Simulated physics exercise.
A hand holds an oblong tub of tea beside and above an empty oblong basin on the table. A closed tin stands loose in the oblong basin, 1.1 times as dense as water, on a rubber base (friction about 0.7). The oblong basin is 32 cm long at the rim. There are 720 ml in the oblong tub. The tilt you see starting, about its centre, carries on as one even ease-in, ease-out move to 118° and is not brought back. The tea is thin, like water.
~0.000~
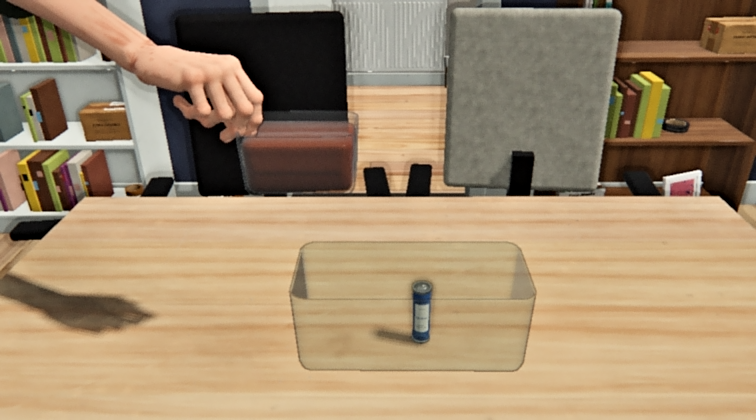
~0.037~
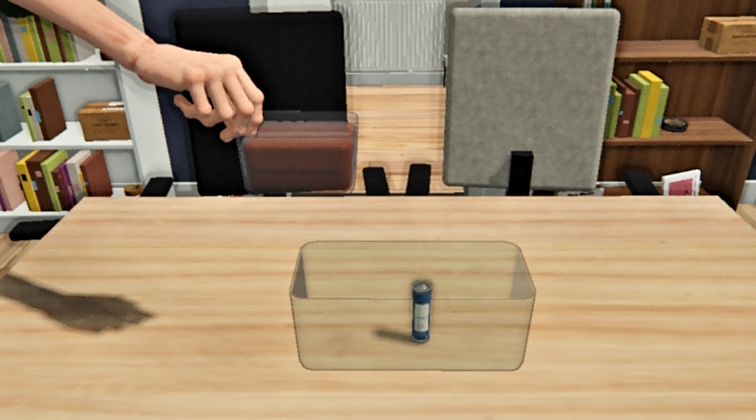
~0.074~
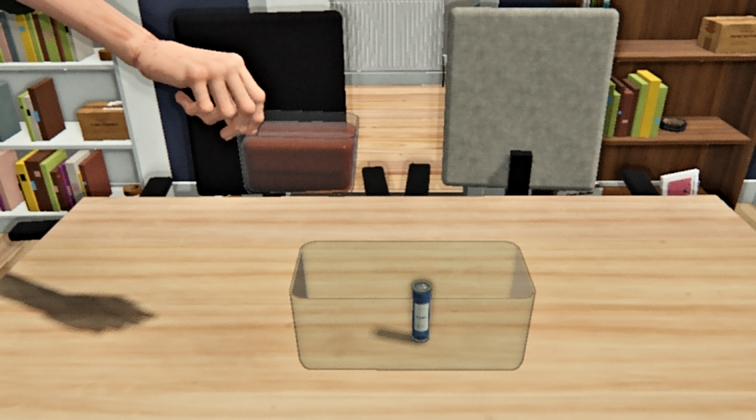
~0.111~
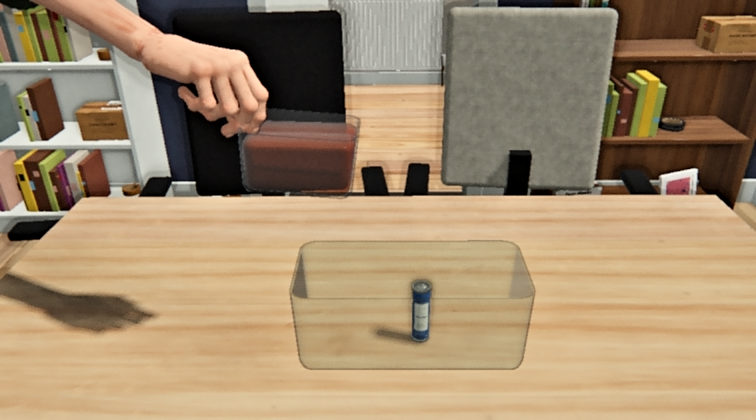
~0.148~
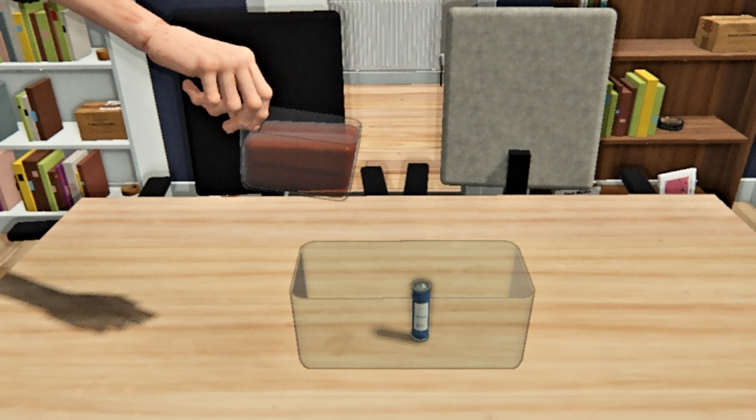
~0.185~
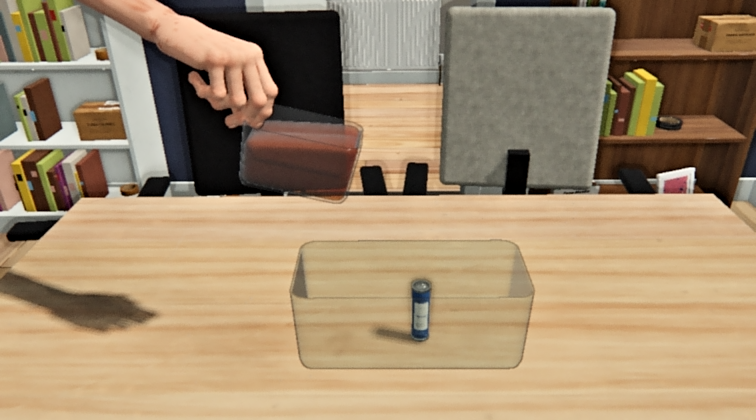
A hand slowly tilts a clear tub of reddish-brown tea to the right above a table.
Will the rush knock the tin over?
The tin topples.
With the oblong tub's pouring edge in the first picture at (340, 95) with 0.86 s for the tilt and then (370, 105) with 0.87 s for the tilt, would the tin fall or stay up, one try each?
First it topples; then it stays up.
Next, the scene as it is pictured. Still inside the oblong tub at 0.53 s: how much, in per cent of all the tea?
About 40 per cent.
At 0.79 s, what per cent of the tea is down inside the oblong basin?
About 88 per cent.
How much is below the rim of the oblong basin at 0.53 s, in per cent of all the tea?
Some 14 per cent.
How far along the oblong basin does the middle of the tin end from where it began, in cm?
Some 7.5 cm.
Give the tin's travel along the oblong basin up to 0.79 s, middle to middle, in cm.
Some 2 cm.
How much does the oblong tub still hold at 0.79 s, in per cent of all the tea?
About 3 per cent.
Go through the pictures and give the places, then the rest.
The first picture shows tilt 0°; pouring edge (356, 125); surface from (246, 132) to (355, 132); the oblong basin's rim runs from (296, 270) to (527, 270); the tin's top is at (422, 290).
The second picture shows tilt 1°; pouring edge (356, 126); surface from (247, 132) to (355, 132).
The third picture shows tilt 2°; pouring edge (357, 127); surface from (247, 131) to (356, 133).
The fourth picture shows tilt 5°; pouring edge (358, 130); surface from (248, 131) to (357, 133).
The fifth picture shows tilt 9°; pouring edge (360, 134); surface from (249, 131) to (357, 134).
The sixth picture shows tilt 14°; pouring edge (361, 139); surface from (250, 132) to (360, 135).
By 0.53 s the tilt is 83° and 39 per cent is still to pour; the tin stands where it began.
By 0.79 s the tilt is 117° and 3 per cent is still to pour; the tin stands 2 cm from where it began.
By 1.05 s the tilt is 118° and 0 per cent is still to pour; the tin lies on its side.
By 1.34 s the tilt is 118° and 0 per cent is still to pour; the tin lies on its side.
At rest the tin lies on its side.
